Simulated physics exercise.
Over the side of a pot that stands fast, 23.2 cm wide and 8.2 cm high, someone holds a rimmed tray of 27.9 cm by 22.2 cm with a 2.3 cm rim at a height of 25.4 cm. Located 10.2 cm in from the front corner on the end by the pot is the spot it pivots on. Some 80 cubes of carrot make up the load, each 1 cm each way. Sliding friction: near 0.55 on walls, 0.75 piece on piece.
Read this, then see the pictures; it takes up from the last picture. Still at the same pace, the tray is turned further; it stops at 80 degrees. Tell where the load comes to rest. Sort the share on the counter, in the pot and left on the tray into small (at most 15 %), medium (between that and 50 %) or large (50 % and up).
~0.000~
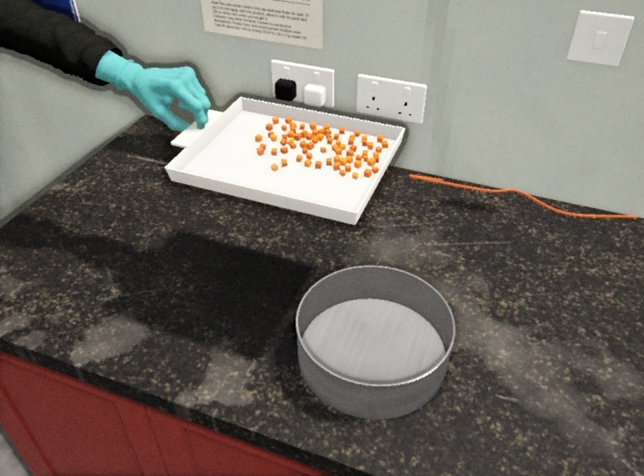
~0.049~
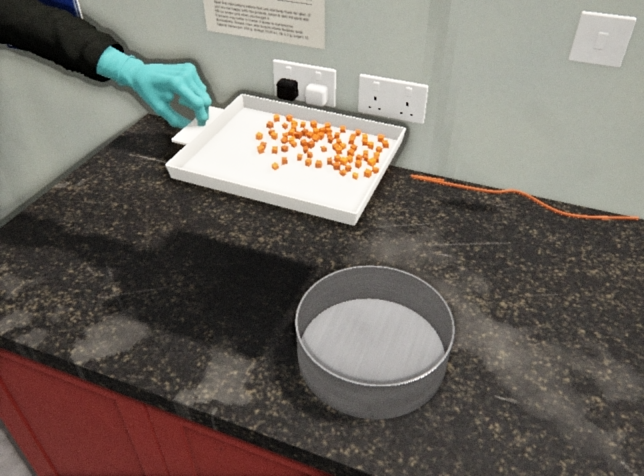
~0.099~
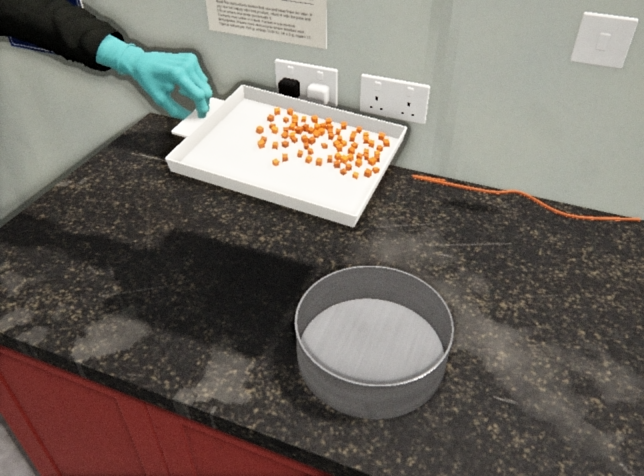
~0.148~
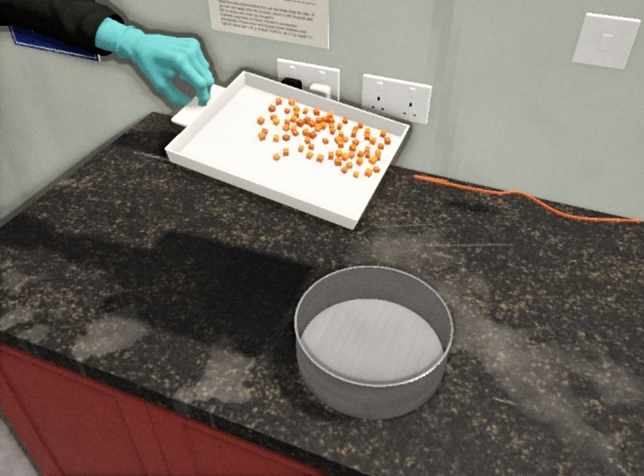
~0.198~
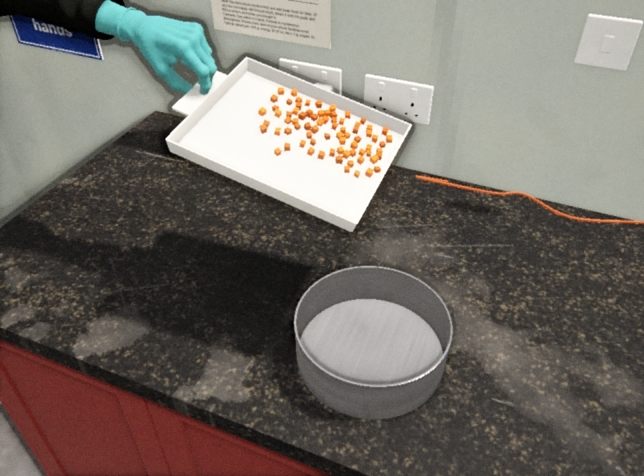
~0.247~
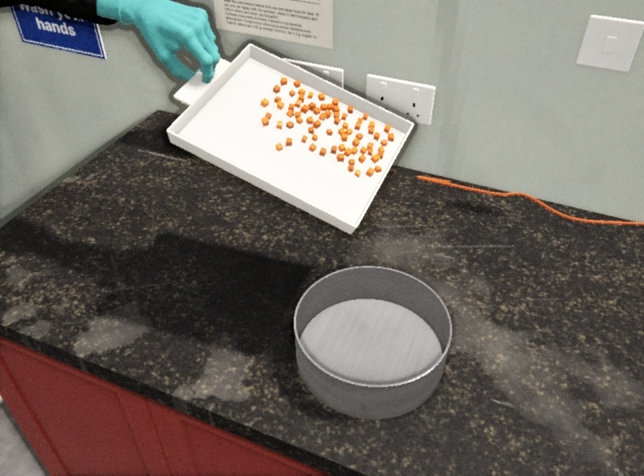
Counter - small, pot - large, left on the tray - medium.
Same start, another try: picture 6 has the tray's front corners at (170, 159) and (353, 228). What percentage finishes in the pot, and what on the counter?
In the pot: 65 per cent; on the counter: 0 per cent.
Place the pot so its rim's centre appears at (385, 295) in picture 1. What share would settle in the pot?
Roughly 70 percent would end up there.
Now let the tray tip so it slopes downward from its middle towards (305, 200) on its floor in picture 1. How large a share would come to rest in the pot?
About 60 per cent.
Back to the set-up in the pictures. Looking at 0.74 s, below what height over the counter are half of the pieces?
Roughly 26 cm.
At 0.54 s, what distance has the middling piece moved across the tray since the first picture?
I'd say close to 3 centimetres.
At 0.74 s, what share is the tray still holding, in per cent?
90 %, give or take.
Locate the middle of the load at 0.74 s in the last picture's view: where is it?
Somewhere about (374, 192) in the last view.
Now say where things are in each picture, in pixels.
The first frame shows tray tilt 0 degrees, front corners at (169, 167) and (355, 210); middle of the pieces at (323, 150); pot at (375, 319).
The second frame shows tray tilt 1 degrees, front corners at (169, 164) and (355, 211); middle of the pieces at (324, 149).
The third frame shows tray tilt 4 degrees, front corners at (169, 158) and (355, 214), lowest corner right front; middle of the pieces at (324, 146).
The fourth frame shows tray tilt 9 degrees, front corners at (169, 148) and (355, 217), lowest corner right front; middle of the pieces at (326, 141).
The fifth frame shows tray tilt 14 degrees, front corners at (170, 139) and (355, 221), lowest corner right front; middle of the pieces at (327, 137).
The sixth frame shows tray tilt 19 degrees, front corners at (171, 130) and (355, 224), lowest corner right front; middle of the pieces at (329, 132); pot at (372, 320). Its pace works out near 100 degrees a second.
Then, at 0.54 s, tilt 49 degrees; the tray holds 100 %, the pot 0 %.
After 0.74 s, tilt 69 degrees; the tray holds 90 %, the pot 0 %.
After 1.05 s, tilt 80 degrees; the tray holds 45 %, the pot 45 %.
By 2.5 s all is still; counter 5 %, pot 65 %, tray 30 %.
